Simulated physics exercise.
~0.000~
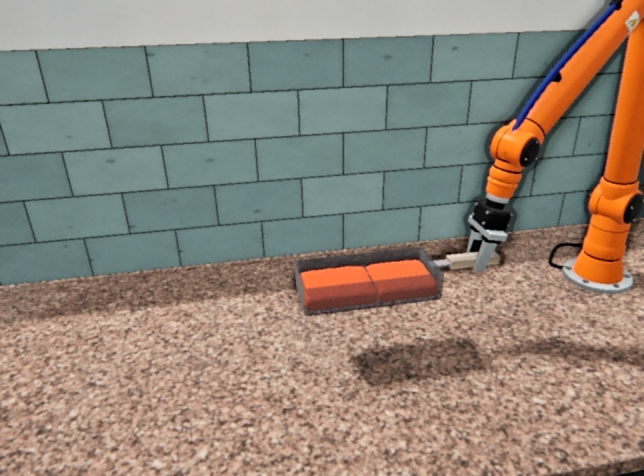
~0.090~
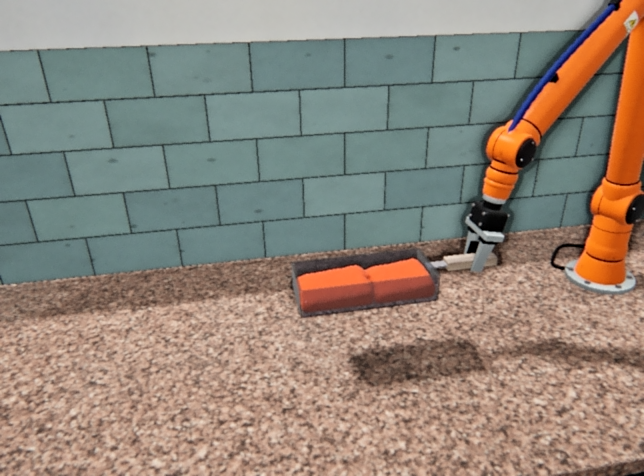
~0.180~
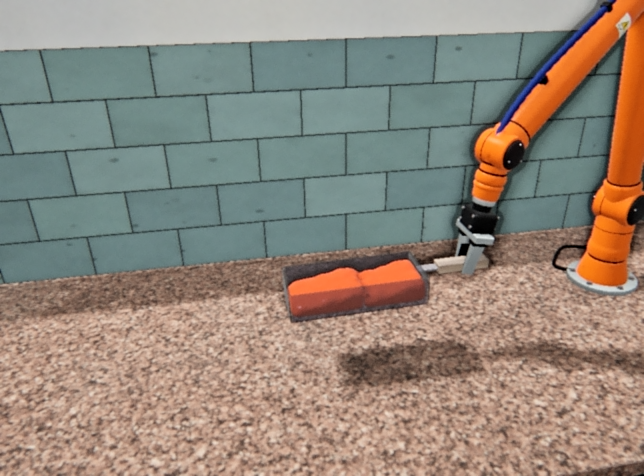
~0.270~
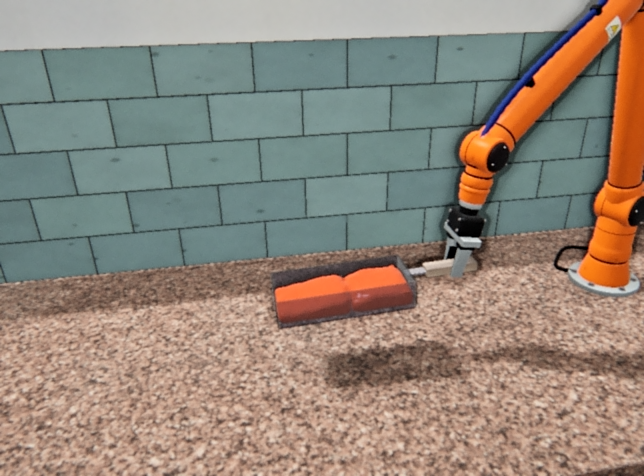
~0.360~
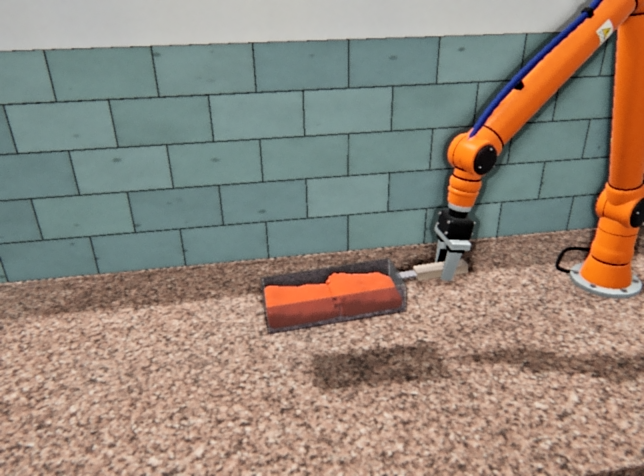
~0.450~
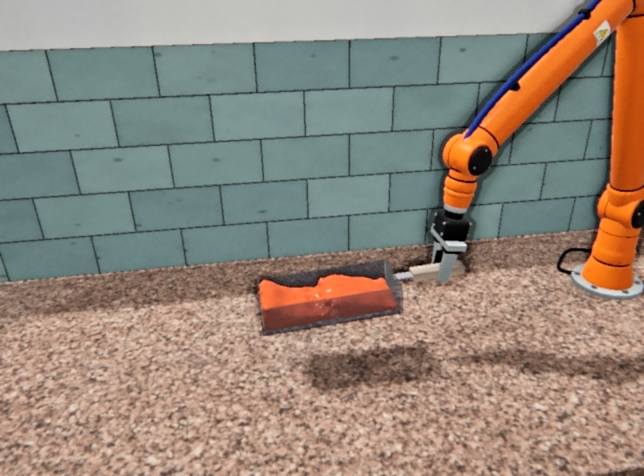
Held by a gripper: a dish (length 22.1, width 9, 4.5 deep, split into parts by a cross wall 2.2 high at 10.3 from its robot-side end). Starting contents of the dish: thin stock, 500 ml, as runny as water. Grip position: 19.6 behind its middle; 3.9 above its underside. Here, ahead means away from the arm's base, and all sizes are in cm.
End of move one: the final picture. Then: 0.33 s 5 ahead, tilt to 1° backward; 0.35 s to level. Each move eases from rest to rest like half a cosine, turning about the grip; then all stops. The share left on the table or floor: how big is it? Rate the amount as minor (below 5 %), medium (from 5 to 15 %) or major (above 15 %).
Rated minor, below 5 %.
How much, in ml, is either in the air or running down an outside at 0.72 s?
Volume outside the vessels: Near 0 ml.
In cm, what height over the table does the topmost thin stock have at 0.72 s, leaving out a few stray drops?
It reaches roughly 16 centimetres.
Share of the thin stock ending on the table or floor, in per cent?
Around 0 %.
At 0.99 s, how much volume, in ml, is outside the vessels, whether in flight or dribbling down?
About 0 ml.
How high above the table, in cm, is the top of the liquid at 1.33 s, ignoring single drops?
Roughly 15 centimetres at most.
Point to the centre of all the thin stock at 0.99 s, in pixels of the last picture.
In the last picture, close to (295, 295).
After 0.72 s, level, liquid up to 18 above the table; 265 ml in the far-side part, 235 ml in the robot-side part.
After 0.99 s, level, liquid up to 16 above the table; 285 ml in the far-side part, 215 ml in the robot-side part.
After 1.33 s, level, liquid up to 15 above the table; 265 ml in the far-side part, 235 ml in the robot-side part.
After 2.13 s, level, liquid up to 15 above the table; 265 ml in the far-side part, 235 ml in the robot-side part.
In the end, 265 ml in the far-side part, 235 ml in the robot-side part. That is 0 % on the table or floor.
